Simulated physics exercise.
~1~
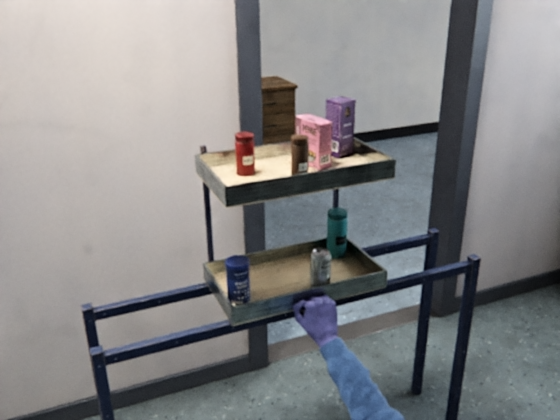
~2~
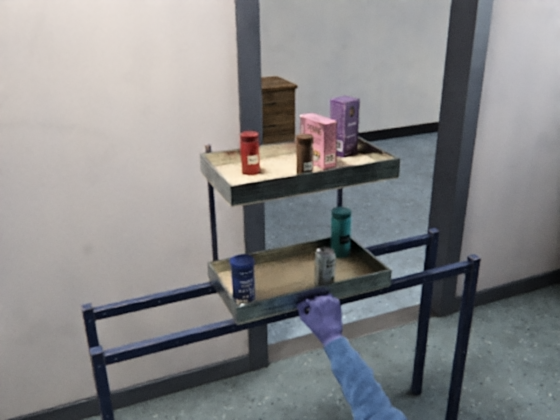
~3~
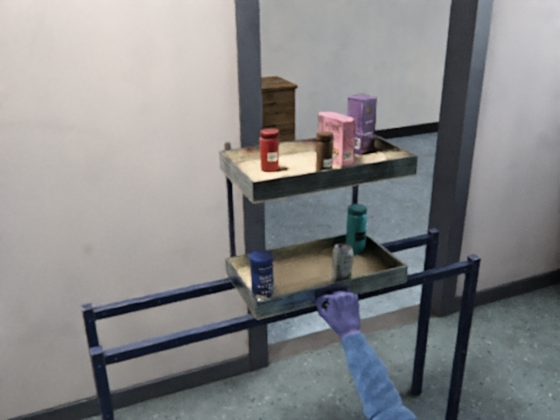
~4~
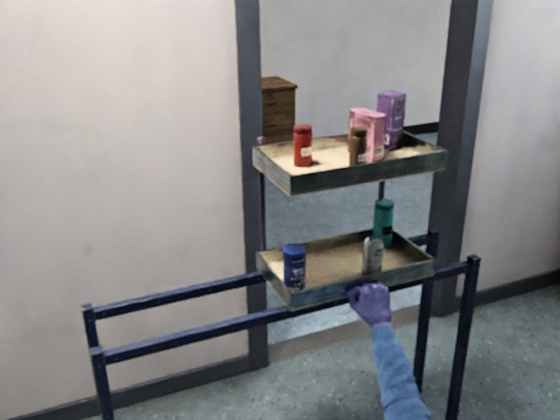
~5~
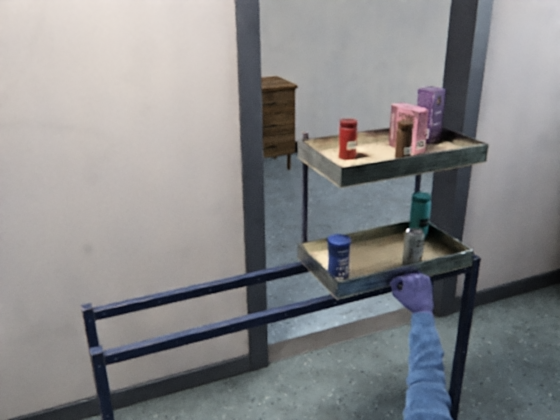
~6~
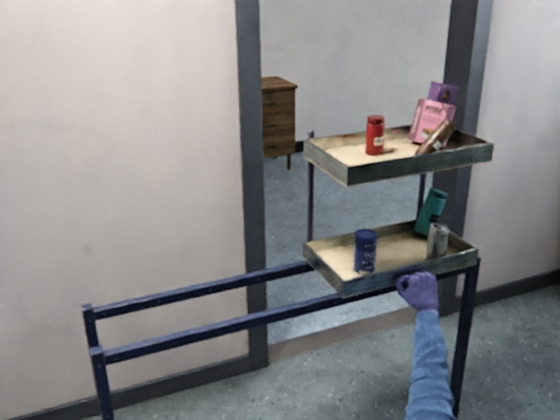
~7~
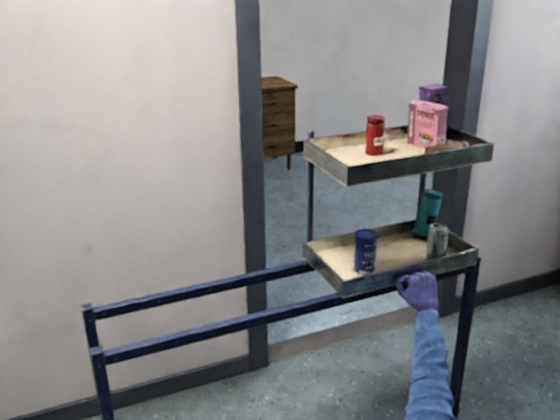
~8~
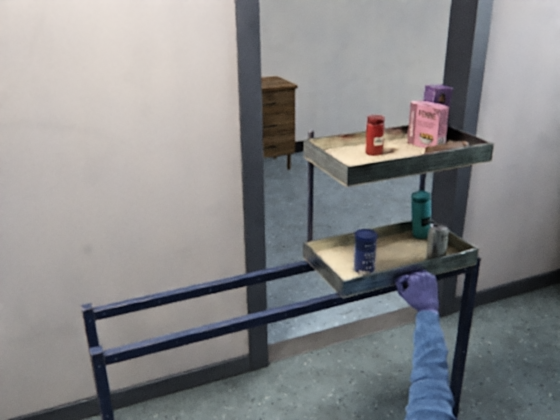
A purple-gloved hand slid a two-level tray of small containers to the right along blue rails until it stopped abruptly, making several items tilt; the brown shaker on top toppled onto its side, while the pink packet and turquoise jar rocked back upright.
